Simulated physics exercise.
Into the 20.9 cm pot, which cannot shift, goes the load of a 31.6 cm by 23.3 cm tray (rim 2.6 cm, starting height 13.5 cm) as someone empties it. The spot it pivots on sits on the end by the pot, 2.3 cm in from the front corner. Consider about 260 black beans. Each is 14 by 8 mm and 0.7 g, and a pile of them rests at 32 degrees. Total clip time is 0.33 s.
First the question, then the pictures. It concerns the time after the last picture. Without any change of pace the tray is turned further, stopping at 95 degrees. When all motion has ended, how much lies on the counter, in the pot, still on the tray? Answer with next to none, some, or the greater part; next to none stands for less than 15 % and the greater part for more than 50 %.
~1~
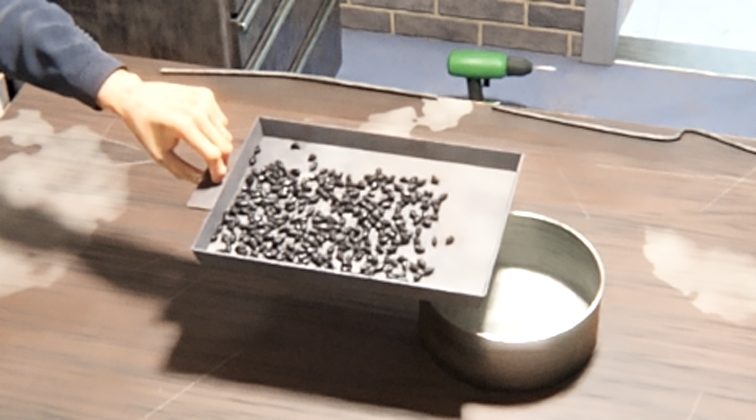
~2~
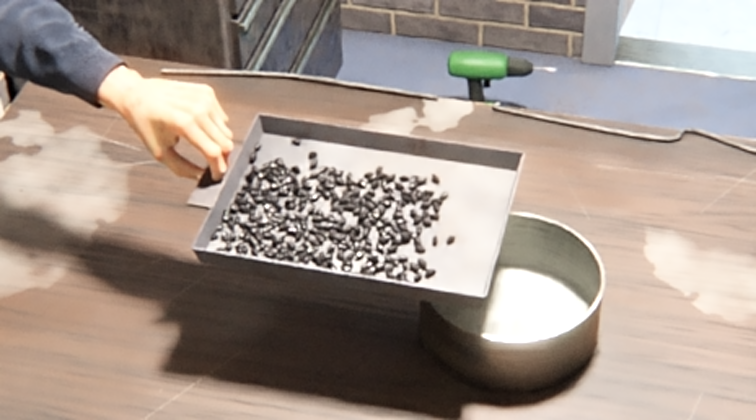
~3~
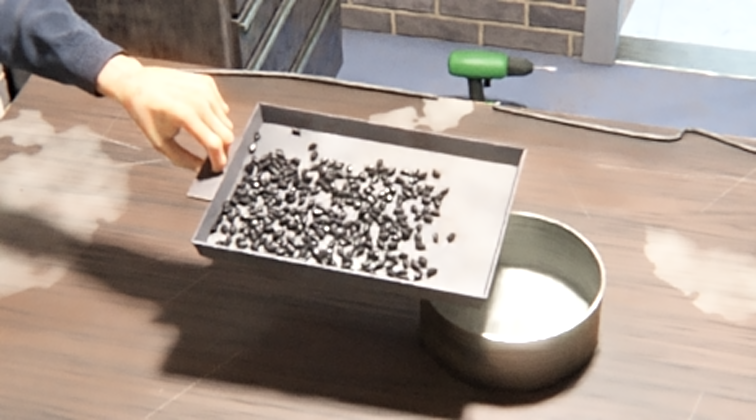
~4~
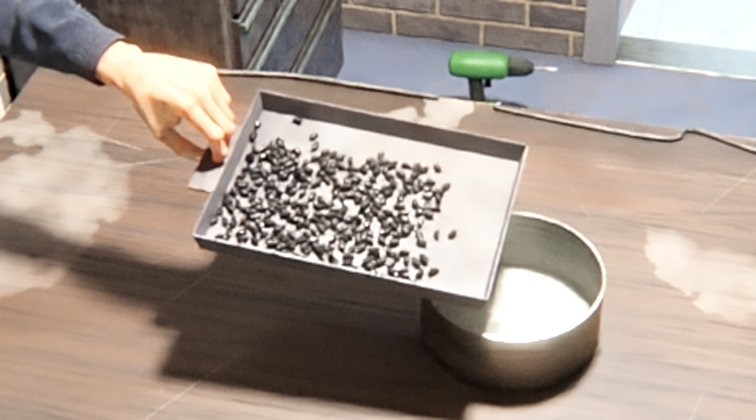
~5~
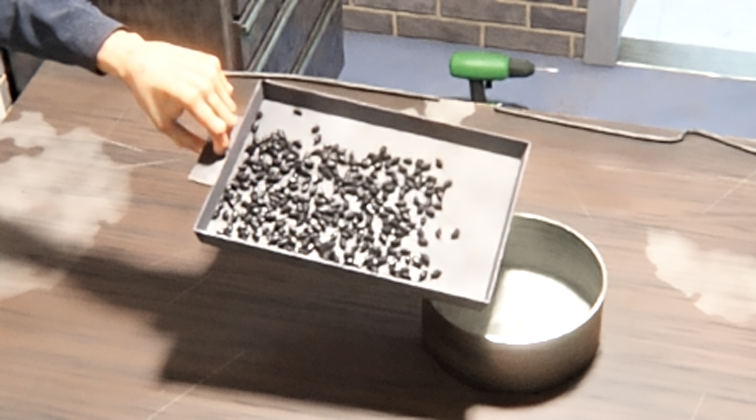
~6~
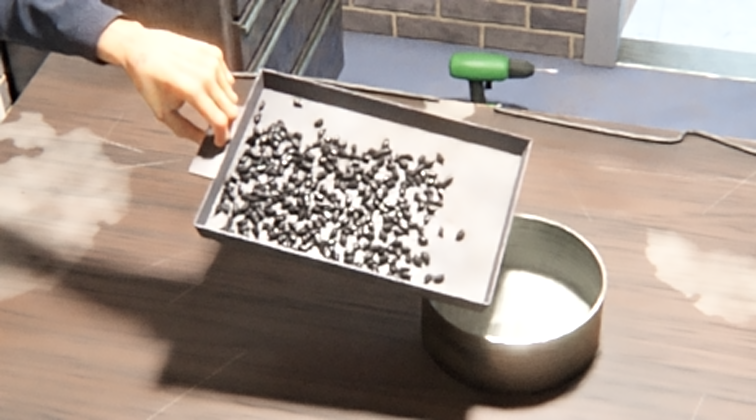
Counter: The greater part; pot: Next to none; tray: Next to none.
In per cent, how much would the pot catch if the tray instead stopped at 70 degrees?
I'd expect some 5 per cent in the pot.
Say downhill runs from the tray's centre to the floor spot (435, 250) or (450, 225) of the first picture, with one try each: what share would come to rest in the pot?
Near 35 and 85 per cent, in that order.
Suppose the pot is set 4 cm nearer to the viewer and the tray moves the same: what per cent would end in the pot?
In that case some 60 per cent.
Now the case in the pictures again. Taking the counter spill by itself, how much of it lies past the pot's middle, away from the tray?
I'd put it at close to 80 per cent.
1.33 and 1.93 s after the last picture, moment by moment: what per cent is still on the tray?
Estimates: 70; 0.
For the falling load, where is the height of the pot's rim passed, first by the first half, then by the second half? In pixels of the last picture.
It passes about (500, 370) first and (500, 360) afterwards.
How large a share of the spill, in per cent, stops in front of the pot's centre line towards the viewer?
Share: Some 100 %.
Then, 0.80 s after the last picture, tilt 51 degrees; the tray holds 100 %, the pot 0 %.
Then, 1.33 s after the last picture, tilt 76 degrees; the tray holds 70 %, the pot 0 %.
Then, 1.93 s after the last picture, tilt 95 degrees; the tray holds 0 %, the pot 0 %.
In the end, counter 95 %, pot 0 %, tray 0 %.
